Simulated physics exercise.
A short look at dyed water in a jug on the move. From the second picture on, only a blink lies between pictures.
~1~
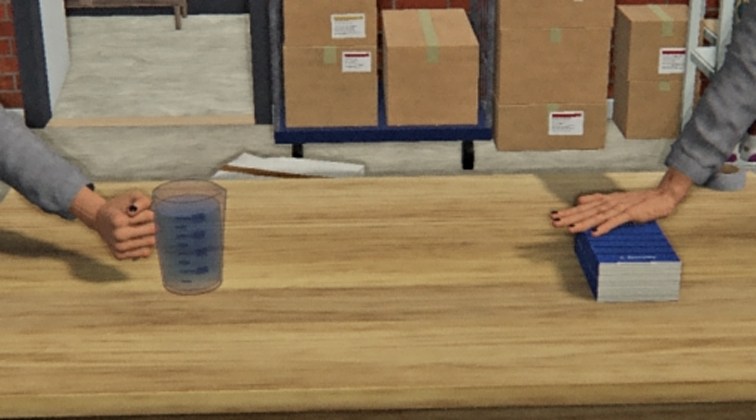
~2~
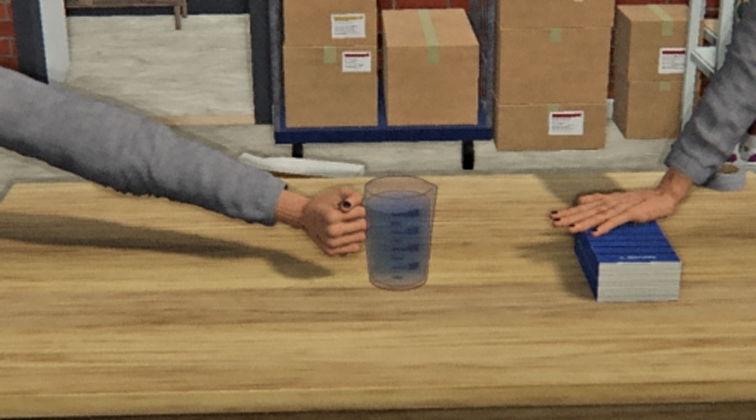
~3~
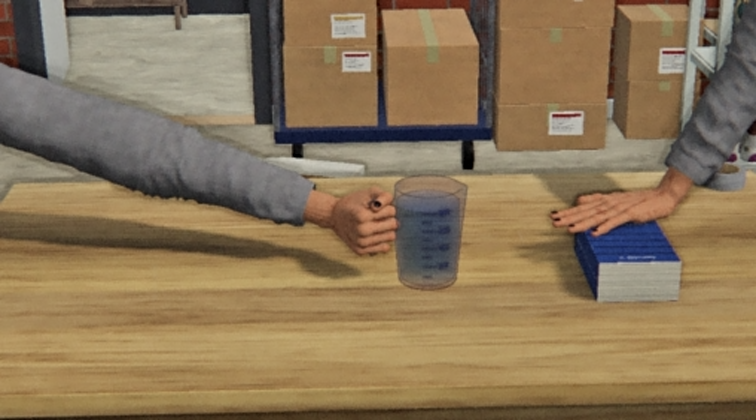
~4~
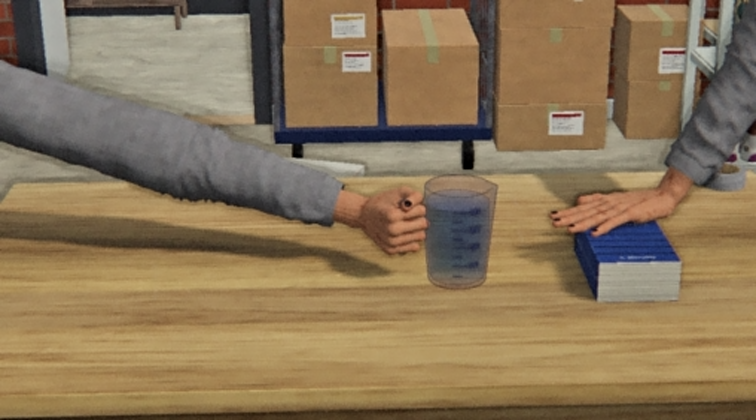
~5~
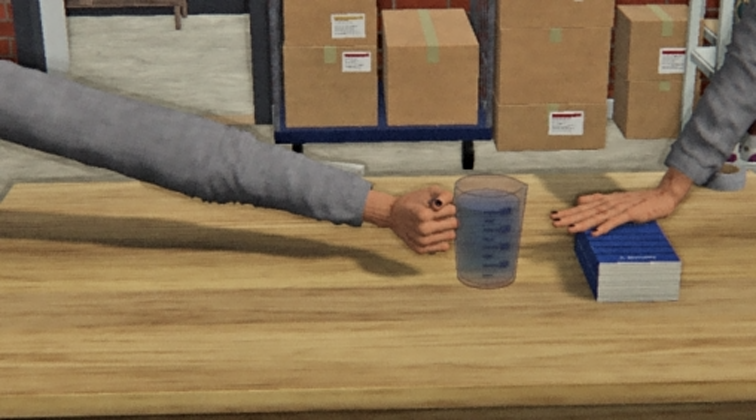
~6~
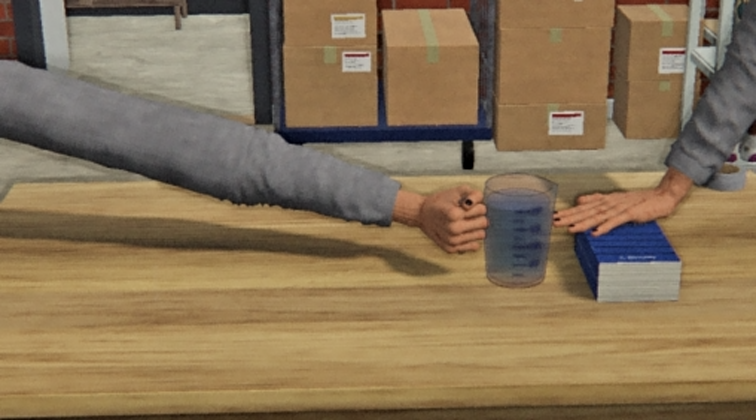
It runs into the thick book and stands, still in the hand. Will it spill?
The jug spills.
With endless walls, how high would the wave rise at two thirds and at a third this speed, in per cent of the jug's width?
About 30 and 15 per cent.
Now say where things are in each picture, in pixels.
The first picture shows at rest; jug (189, 235) about three quarters full; thick book (625, 256).
The second picture shows under way; jug about three quarters full, surface at (398, 202).
The third picture shows moved on by about 30 px; jug (428, 231) about three quarters full.
The fourth picture shows moved on by about 30 px; jug about three quarters full, surface at (458, 201).
The fifth picture shows moved on by about 30 px; jug (488, 230) about three quarters full.
The sixth picture shows moved on by about 30 px; jug about three quarters full, surface at (518, 199); thick book (625, 256).
Soon after, the jug meets the thick book.
Later, the dyed water surges up the wall; some has gone over its rim.
In the end, the jug stands at the thick book; some has gone over its rim.
